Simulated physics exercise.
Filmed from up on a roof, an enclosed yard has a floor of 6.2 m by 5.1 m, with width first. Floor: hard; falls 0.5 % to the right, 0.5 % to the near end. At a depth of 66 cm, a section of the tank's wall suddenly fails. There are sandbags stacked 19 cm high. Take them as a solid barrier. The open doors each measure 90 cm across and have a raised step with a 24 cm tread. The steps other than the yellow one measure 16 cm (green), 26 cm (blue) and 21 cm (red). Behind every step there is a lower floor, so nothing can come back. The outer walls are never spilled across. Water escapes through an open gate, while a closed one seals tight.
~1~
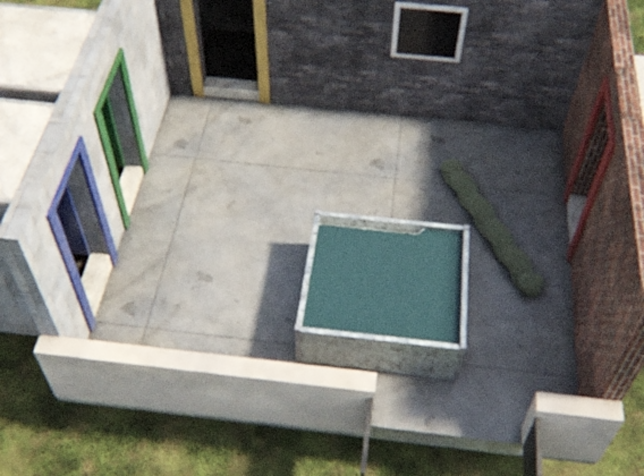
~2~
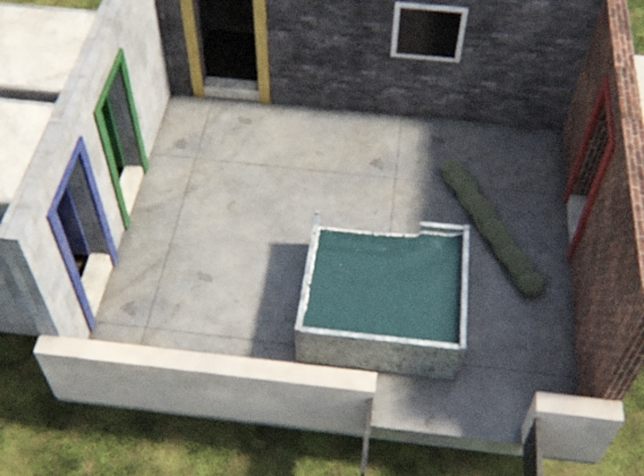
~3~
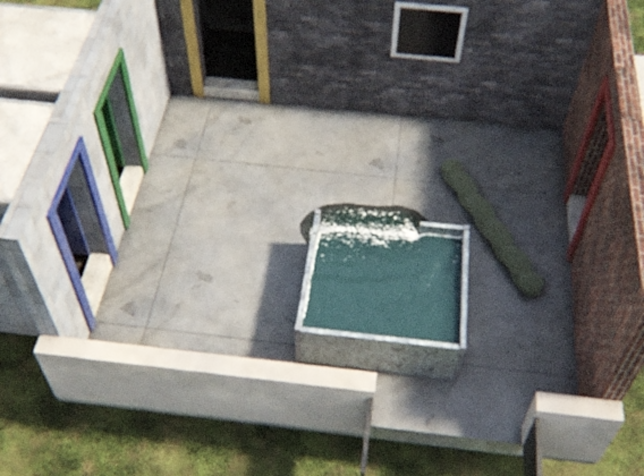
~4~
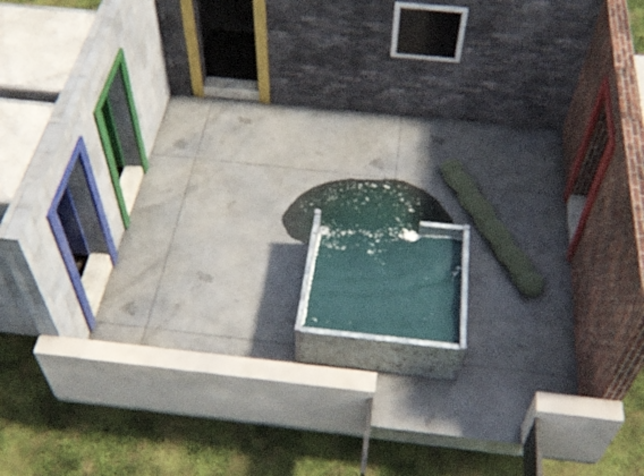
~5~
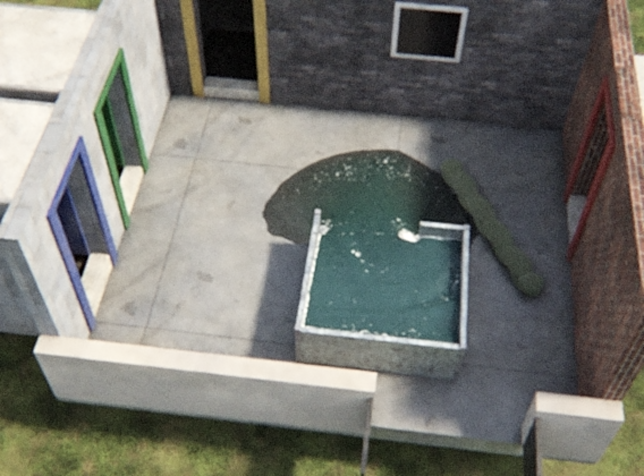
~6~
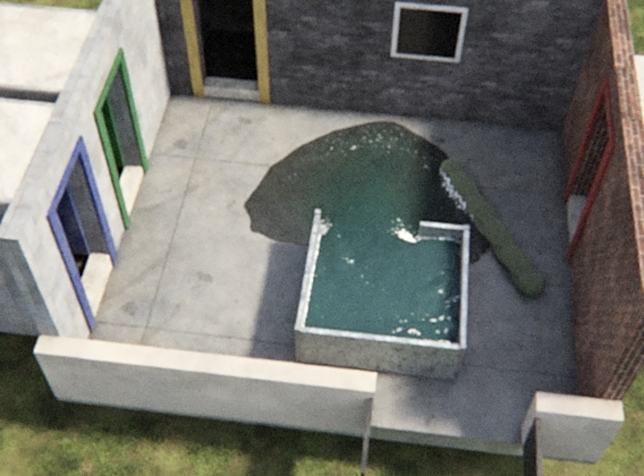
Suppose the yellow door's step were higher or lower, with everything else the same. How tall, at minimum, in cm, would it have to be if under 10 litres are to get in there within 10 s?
It would need to be about 15 cm tall.
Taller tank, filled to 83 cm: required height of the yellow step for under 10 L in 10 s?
About 20 cm.
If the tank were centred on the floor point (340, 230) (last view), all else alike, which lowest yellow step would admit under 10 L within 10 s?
18 cm or thereabouts.
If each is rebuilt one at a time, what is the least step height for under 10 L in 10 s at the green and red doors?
You'd want some 7.0 cm at green and some 8.5 cm at red.
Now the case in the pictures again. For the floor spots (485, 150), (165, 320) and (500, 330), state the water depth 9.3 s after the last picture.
8, 9 and 6 cm, respectively.
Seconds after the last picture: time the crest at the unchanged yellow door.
The level tops out around 1.4 s.
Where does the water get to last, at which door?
The blue one comes last.
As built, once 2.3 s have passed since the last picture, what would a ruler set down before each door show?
Door by door in centimetres - green 6, blue 0, yellow 14, red 6.
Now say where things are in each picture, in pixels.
In the first frame, still water, 66 cm deep, in the tank at (386, 280); the yellow door at (227, 49) is dry.
In the second frame, water pours out on the far side and has run 0.3 m, to a hidden place; about 9 cm deep outside, 66 cm at the back.
In the third frame, the front is at (386, 210), 0.8 m from the gap on the far side; 1.2 m2 of floor is wet, 66 cm left at the back.
In the fourth frame, the gap is on the far side, the front 1.3 m out at (369, 183); the back of the tank holds 65 cm.
In the fifth frame, the front is at (376, 154), 1.9 m from the gap on the far side; 3.9 m2 of floor is wet, 57 cm left at the back.
In the sixth frame, the front is at (380, 126), 2.5 m from the gap on the far side; 5.3 m2 of floor is wet, 56 cm left at the back; the yellow door at (227, 49), 3.7 m from the gap, is still 1.6 m from the nearest water.
Then, 0.7 s after the last picture water covers 30 % of the floor, deepest (34 cm) near (431, 120); it has not reached the yellow door.
Then, 2.3 s after the last picture water covers 50 % of the floor, deepest (31 cm) near (182, 95); 14 cm at the yellow door, 0 litres in over its 20 cm step.
Then, 9.3 s after the last picture water covers 95 % of the floor, deepest (12 cm) near (571, 353); 4 cm at the yellow door, 1 litre in over its 20 cm step.
At the yellow door as built, the water peaked near 18 cm, 1.3 s after the last picture.
Run again over the same 10 s with other heights there, 17 litres in over 13.5 cm, 3 litres over 18 cm. The limit of 10 litres is kept from about 15 cm up.
